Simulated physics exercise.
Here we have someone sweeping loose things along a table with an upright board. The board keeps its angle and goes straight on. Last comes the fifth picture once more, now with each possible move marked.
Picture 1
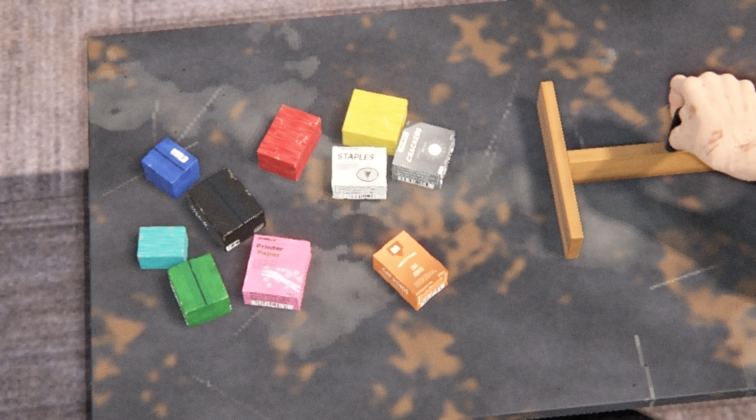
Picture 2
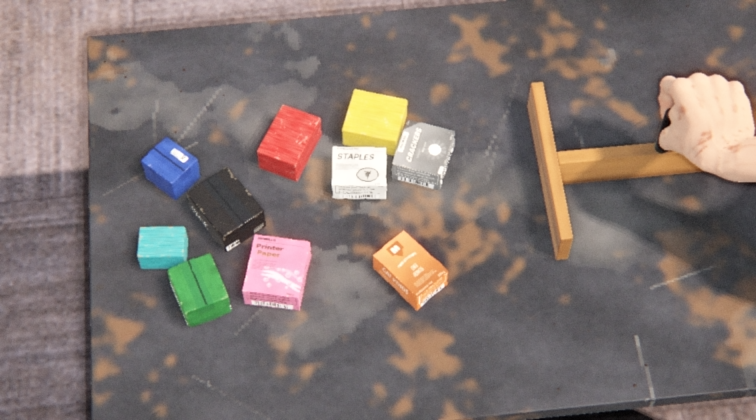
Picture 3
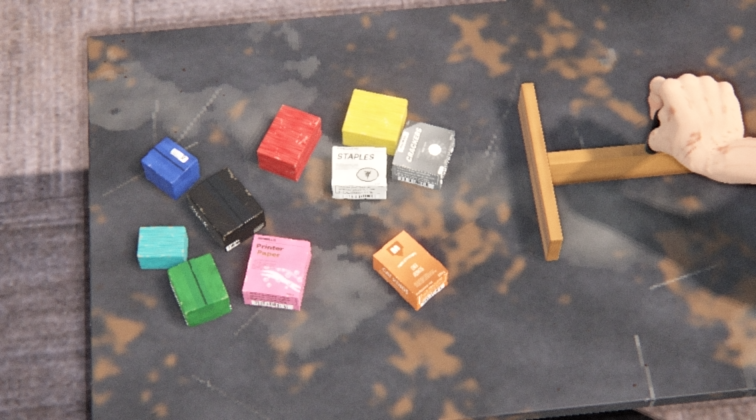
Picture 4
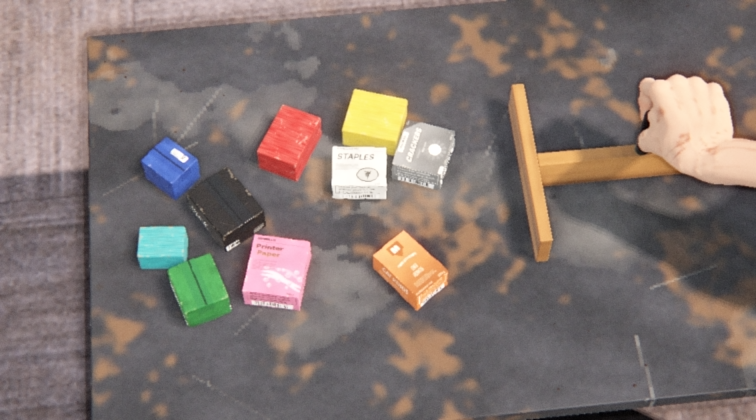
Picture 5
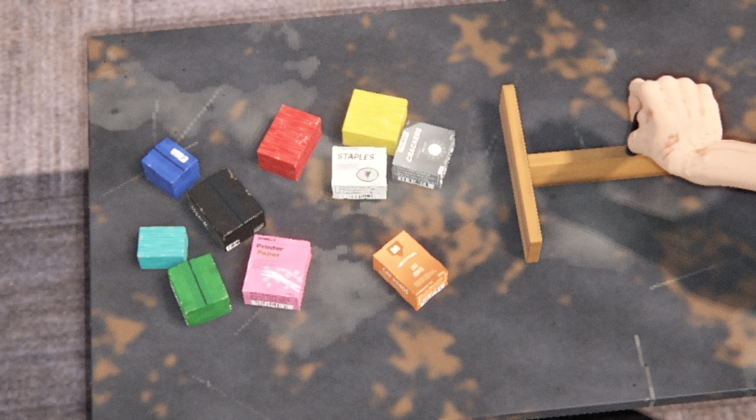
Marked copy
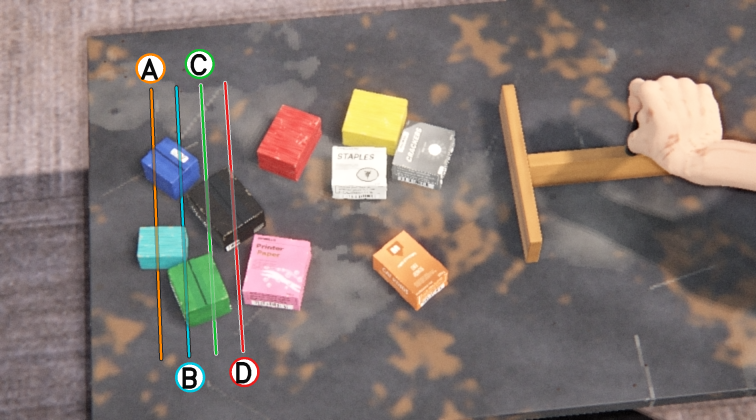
A hand gripping the handle of a wooden T-shaped board slid it slowly a short way left across a dark, blotchy table, while the colorful little boxes scattered on the left stayed still, untouched.
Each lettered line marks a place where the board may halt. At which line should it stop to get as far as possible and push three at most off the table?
Stop at B.
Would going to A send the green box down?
Yes.
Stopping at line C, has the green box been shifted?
Yes.
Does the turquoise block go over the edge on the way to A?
Yes.
On the marked copy, A at (156, 217); B at (183, 215); C at (208, 212); D at (234, 210).
Taking B. A third of the way, board (401, 172); yellow block (344, 117); orange packet (386, 279).
Two thirds of the way, board (280, 183); turquoise block (127, 275); blue box (147, 167).
When it is over, board (183, 192); blue box over the edge; black box over the edge; three fallen.
As for the rest, A drops six; C is within the limit but short; D is within the limit but short.
